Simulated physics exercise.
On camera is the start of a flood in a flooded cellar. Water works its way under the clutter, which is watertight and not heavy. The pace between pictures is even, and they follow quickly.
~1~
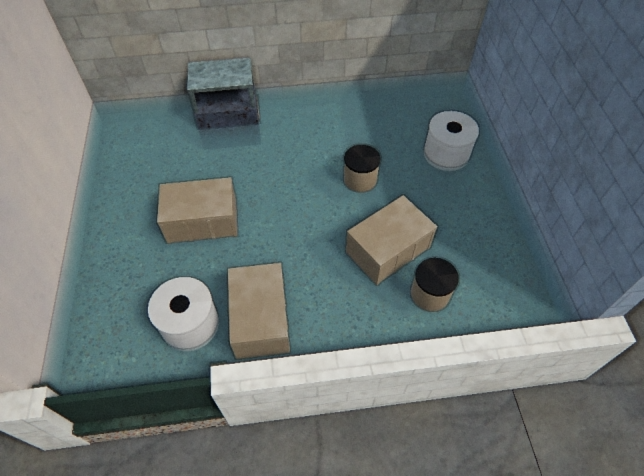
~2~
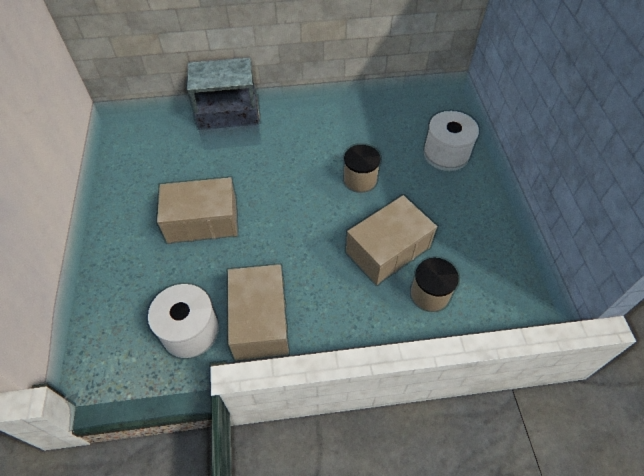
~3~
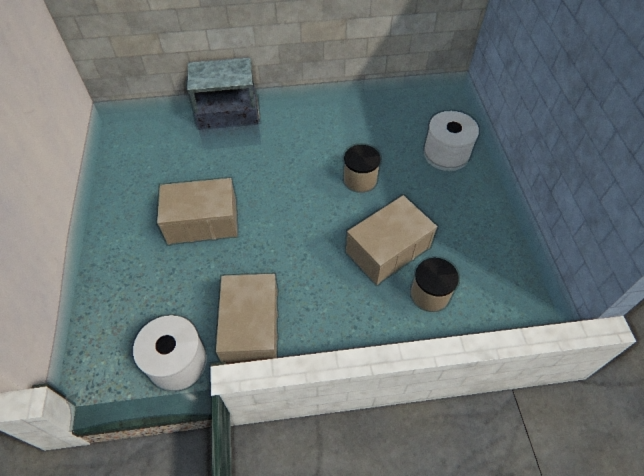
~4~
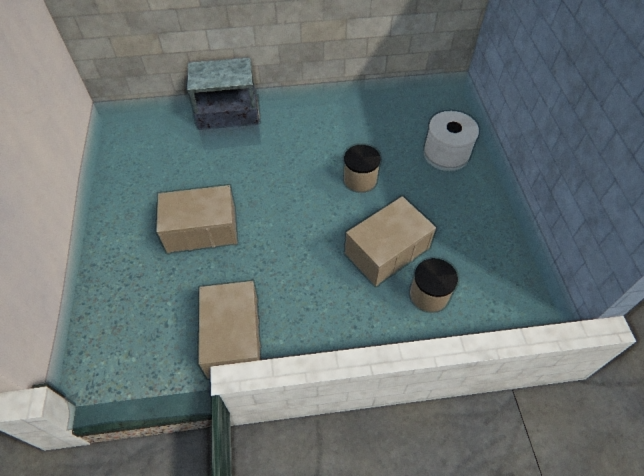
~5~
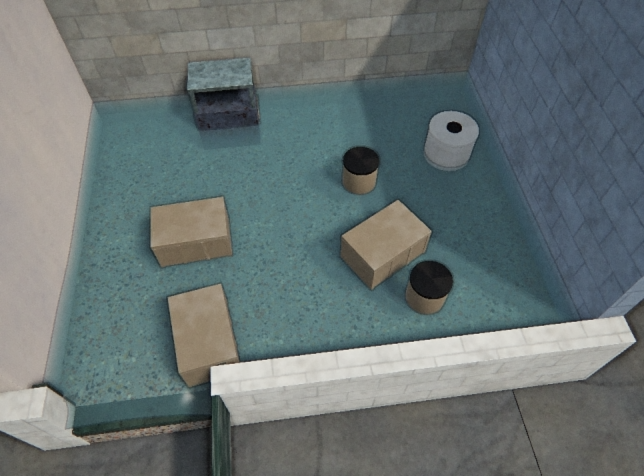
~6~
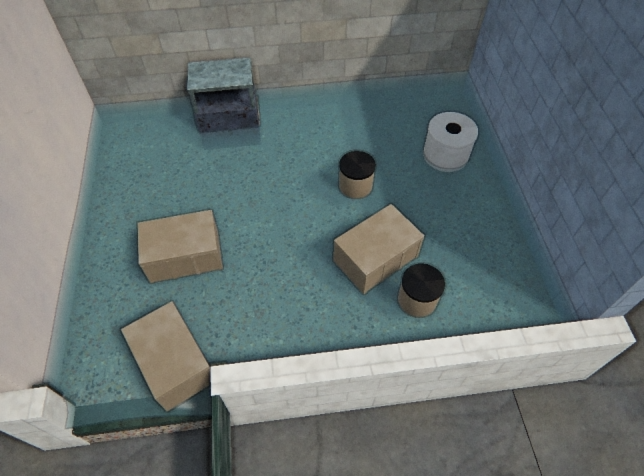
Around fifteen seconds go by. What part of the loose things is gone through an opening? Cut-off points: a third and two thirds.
It comes out at two thirds or beyond.
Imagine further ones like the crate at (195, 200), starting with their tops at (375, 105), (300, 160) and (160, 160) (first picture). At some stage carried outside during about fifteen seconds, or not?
In order: Never leaves, leaves the room, leaves the room.
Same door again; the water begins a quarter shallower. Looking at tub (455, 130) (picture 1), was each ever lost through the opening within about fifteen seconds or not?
This one does not get out.
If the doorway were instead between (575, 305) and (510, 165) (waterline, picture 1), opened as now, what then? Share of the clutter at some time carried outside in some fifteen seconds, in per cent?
I'd reckon around 100 percent.
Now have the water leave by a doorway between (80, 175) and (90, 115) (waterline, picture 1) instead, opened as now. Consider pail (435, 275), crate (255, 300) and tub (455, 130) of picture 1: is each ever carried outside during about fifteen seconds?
Looking at them in turn, number one is held back, number two is held back, and number three is held back.
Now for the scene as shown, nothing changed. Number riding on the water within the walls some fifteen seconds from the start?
Total: 1.
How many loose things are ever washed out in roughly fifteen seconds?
Count: 6.
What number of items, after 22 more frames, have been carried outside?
5.
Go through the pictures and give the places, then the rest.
A crate at (257, 301), afloat; a crate at (195, 199), afloat; 0 of 7 have shifted, in the first picture.
A crate at (256, 302) floats; a crate at (195, 199), afloat; 0 of 7 have shifted, in the second picture.
A crate at (247, 311), afloat, close to its start; a crate at (195, 200), afloat; 2 of 7 have shifted, in the third picture.
A crate at (227, 320), afloat, close to its start; a crate at (194, 208), afloat, close to its start; 3 of 7 have shifted, in the fourth picture.
A crate at (201, 326) floats, a stride from its start; a crate at (188, 221), afloat, close to its start; 4 of 7 have shifted, in the fifth picture.
A crate at (164, 347), afloat, a stride from its start; a crate at (176, 236), afloat, a stride from its start; 6 of 7 have shifted, in the sixth picture.
A moment on, 2 of 7 are out; 5 afloat.
Next, 3 of 7 are out; 4 afloat.
Later, 5 of 7 are out; 2 afloat.
In the end, 6 of 7 are out; 1 afloat.
